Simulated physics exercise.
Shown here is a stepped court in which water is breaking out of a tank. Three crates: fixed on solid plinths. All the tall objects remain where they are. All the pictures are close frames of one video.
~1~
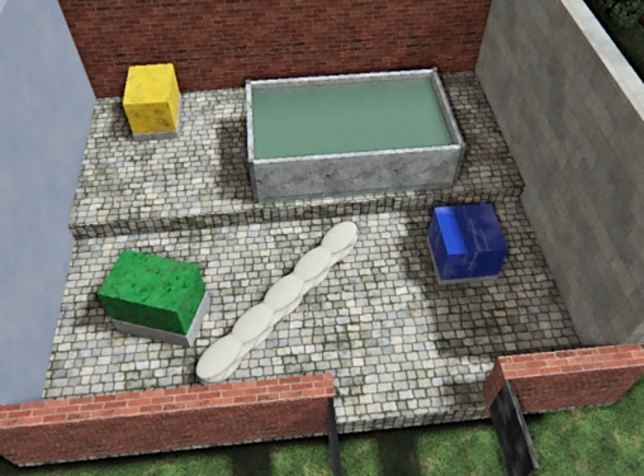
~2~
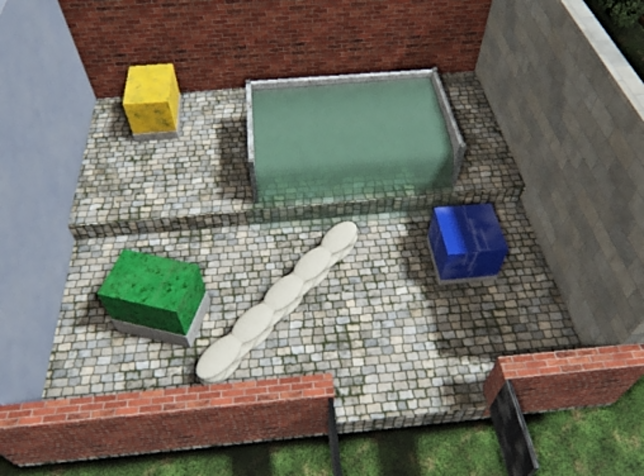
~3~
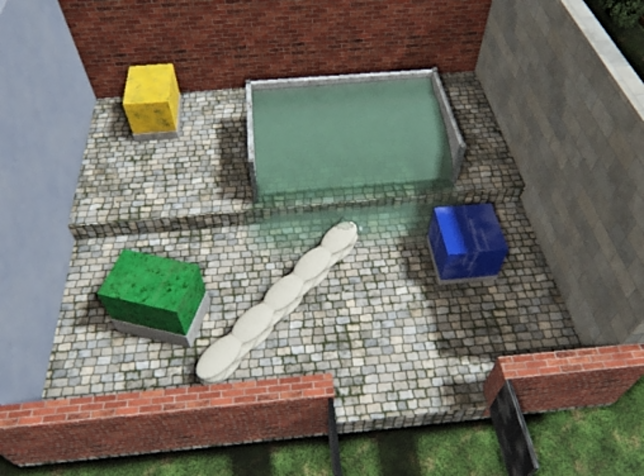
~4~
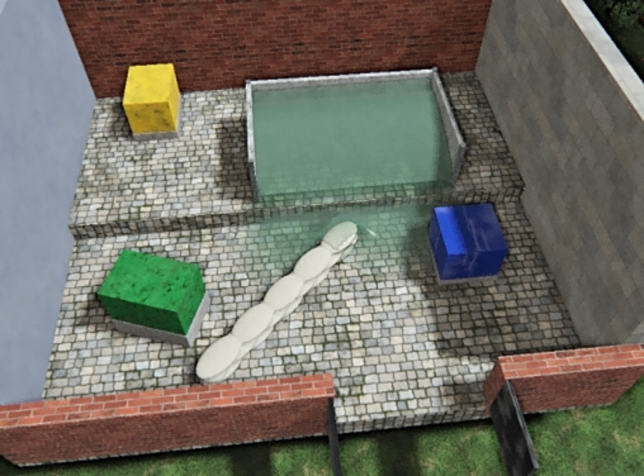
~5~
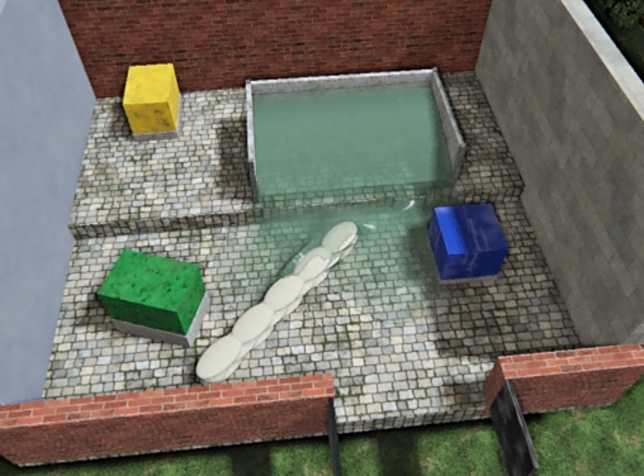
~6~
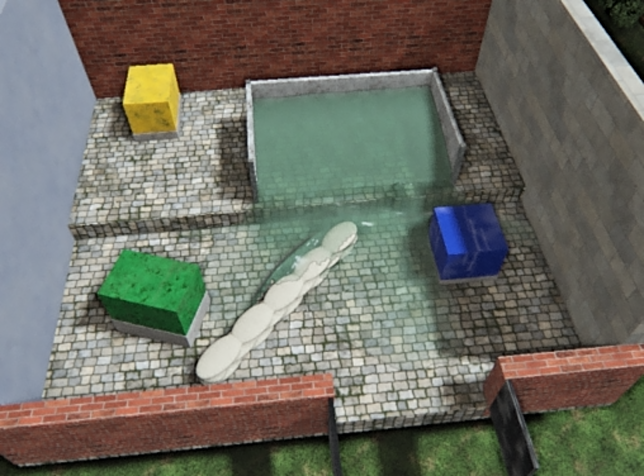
Greenish water pours out through the open front of a grey tank at the back of a stepped stone court, seen from a steady, high viewpoint. Brick and grey walls enclose a yellow crate at back left, a green one at front left, a blue one at right, and a pale, lumpy diagonal barrier. The water crosses the step, reaches the barrier's upper end, then spreads thinly forward along both its sides.
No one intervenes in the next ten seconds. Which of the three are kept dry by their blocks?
The green crate ends up wet; the blue crate ends up wet; the yellow crate remains dry.
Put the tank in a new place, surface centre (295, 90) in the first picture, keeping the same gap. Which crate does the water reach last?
Last comes the yellow-painted one.
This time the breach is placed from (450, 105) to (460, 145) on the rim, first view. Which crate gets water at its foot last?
My pick is the green one.
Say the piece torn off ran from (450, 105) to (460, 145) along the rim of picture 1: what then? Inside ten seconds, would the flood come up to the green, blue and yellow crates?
Green crate is not reached; blue crate is reached; yellow crate is reached.
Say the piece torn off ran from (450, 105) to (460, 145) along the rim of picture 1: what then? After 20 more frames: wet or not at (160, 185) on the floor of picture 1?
Looking at that point, I'd call it parched.
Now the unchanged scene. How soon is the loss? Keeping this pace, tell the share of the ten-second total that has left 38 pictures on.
It would be around 75 %.
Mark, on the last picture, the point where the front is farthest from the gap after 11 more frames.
At about (36, 432).
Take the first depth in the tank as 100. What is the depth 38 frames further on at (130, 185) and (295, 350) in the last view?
First 0 %, then 16 %.
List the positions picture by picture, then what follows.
In the first frame, the open tank at (350, 117) is whole and still.
In the second frame, water pours out at (356, 179) and has run to (251, 207).
In the third frame, the front is at (249, 241), out from the gap at (356, 182).
In the fourth frame, water pours out at (356, 183) and has run to (241, 256).
In the fifth frame, water pours out at (356, 184) and has run to (232, 295).
In the sixth frame, water pours out at (356, 185) and has run to (227, 338).
A moment on, water covers 40 % of the floor; the green crate water round its plinth, the blue crate water round its plinth, the yellow crate not reached.
Next, water covers 55 % of the floor; the green crate water round its plinth, the blue crate water round its plinth, the yellow crate not reached.
Then, water covers 55 % of the floor; the green crate water round its plinth, the blue crate water round its plinth, the yellow crate not reached.
Later, water covers 55 % of the floor; the green crate water round its plinth, the blue crate water round its plinth, the yellow crate not reached.
In the end, water covers 55 % of the floor; the green crate was topped, the blue crate was topped, the yellow crate stayed above the water.
